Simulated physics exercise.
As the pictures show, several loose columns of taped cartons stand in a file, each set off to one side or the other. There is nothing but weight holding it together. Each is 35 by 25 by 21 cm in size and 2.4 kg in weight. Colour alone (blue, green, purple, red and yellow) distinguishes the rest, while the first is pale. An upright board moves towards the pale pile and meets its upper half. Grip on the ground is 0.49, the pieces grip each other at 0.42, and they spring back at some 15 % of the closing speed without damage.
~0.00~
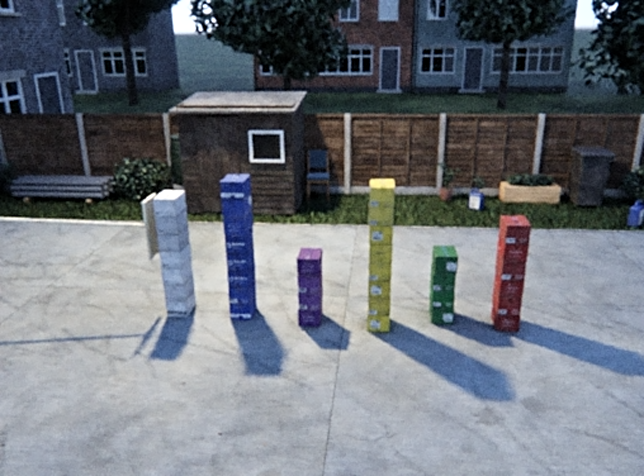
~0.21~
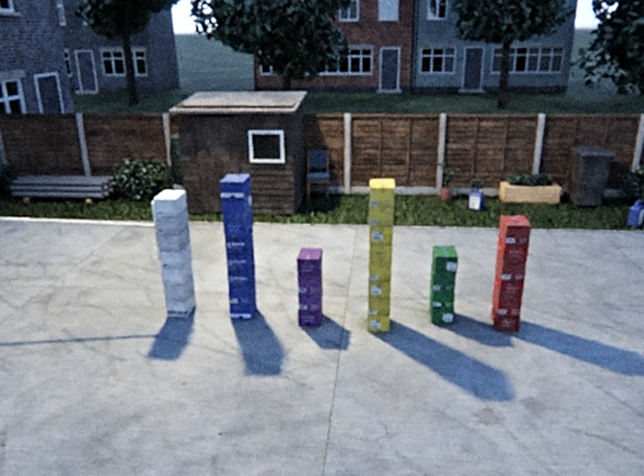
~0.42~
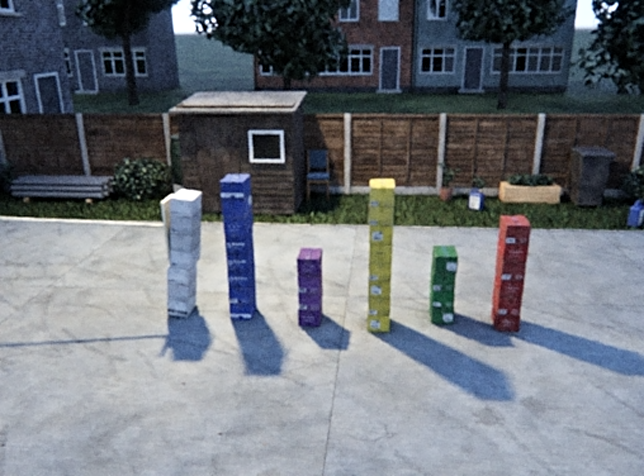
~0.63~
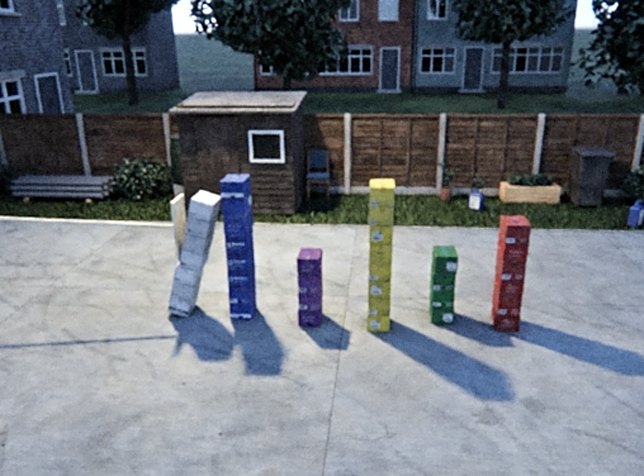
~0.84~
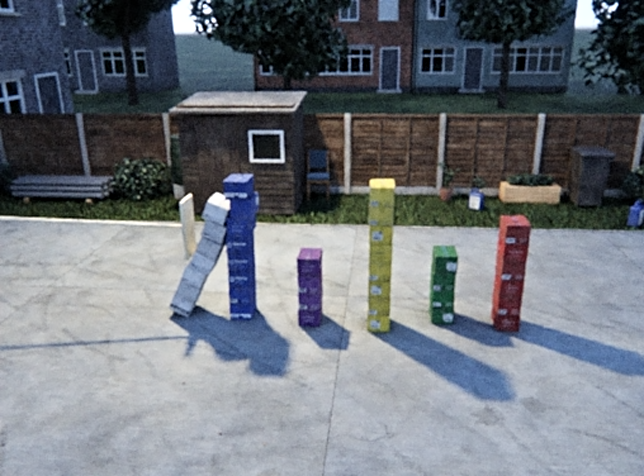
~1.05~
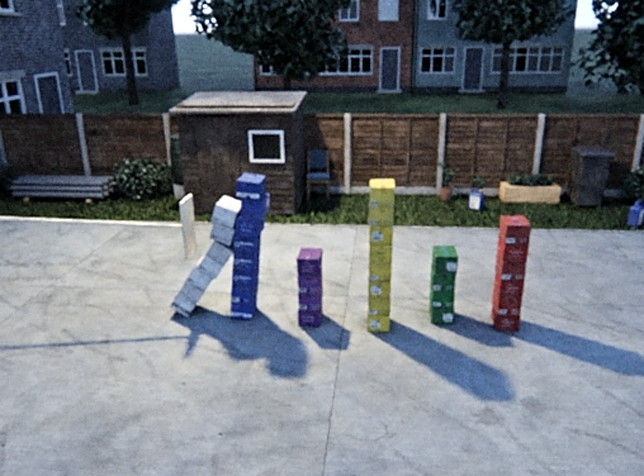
The footage shows an upright board moving right into the upper half of a pale stack of cartons in a row of coloured stacks; the pale stack leans over against the blue one, which then tilts slightly to the right.
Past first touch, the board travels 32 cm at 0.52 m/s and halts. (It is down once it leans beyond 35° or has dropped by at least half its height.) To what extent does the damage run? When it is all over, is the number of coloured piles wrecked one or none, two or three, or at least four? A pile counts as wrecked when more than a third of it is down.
Ruined piles number in excess of three.
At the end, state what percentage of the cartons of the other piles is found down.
Roughly 80 percent.
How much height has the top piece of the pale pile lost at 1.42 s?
The top piece is some 30 centimetres lower than at the start.
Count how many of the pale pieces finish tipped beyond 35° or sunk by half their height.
Count: 7.
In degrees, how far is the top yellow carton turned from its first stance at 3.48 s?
Some 0 degrees.
Around 1.42 s, 7 of the pale pile down; none of the 30 other cartons down, 8 disturbed; top blue carton tipped 24°, 9 cm lower.
Around 1.86 s, 7 of the pale pile down; 8 of the 30 other cartons down; top blue carton tipped 34°, 45 cm lower; top purple carton tipped 13°.
Around 2.72 s, 7 of the pale pile down; 19 of the 30 other cartons down; top yellow carton tipped 62°, 39 cm lower; top purple carton tipped 36°, 28 cm lower.
Around 3.48 s, 7 of the pale pile down; 24 of the 30 other cartons down; top red carton upside down; top purple carton tipped 48°, 35 cm lower.
Finally (4.7 s), 7 of the pale pile down; 24 of the 30 other cartons down; top green carton on its side; top red carton on its side. Wrecked, blue, green, purple and yellow. Seen by the last camera, middles, top green carton near (517, 287), top red carton near (622, 322).
